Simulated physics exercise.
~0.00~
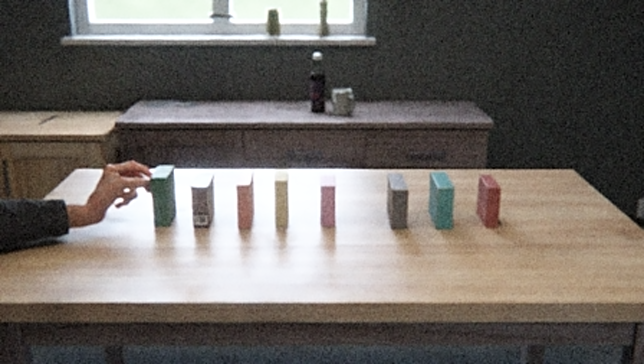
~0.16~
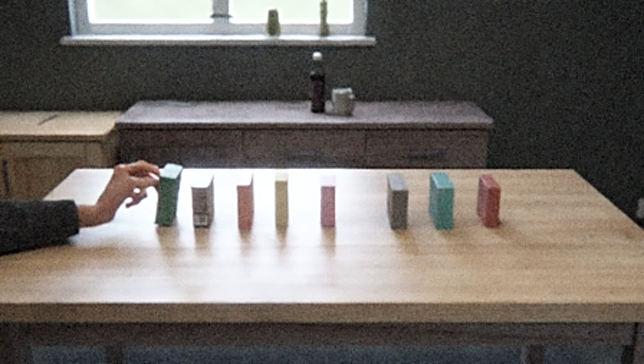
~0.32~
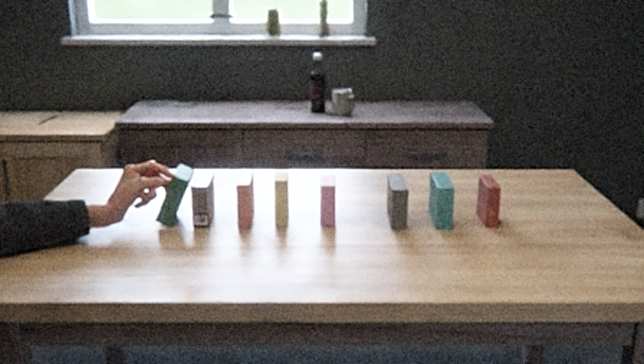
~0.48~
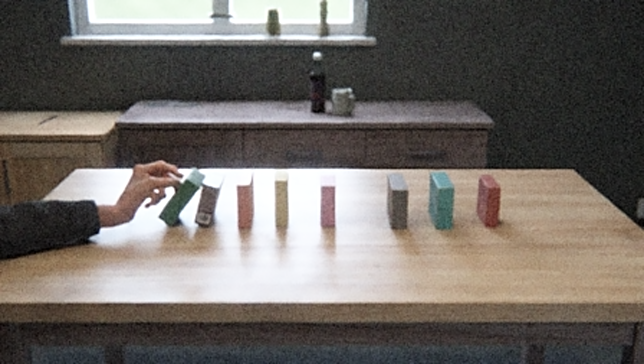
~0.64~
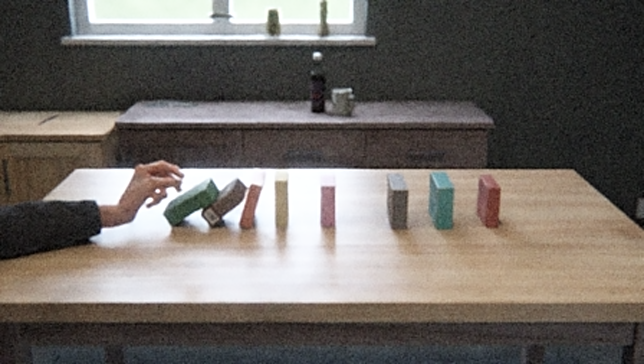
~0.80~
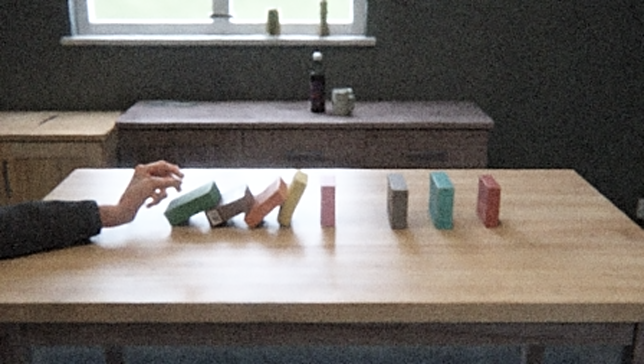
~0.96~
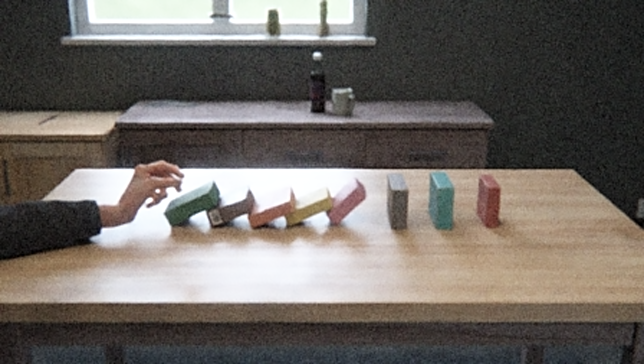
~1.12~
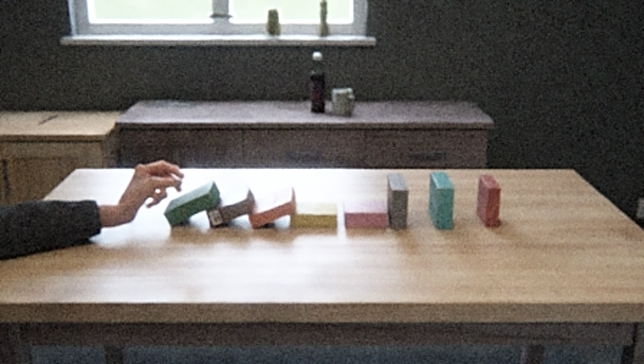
A hand tips the green block rightward, toppling four more before the grey one stays upright.
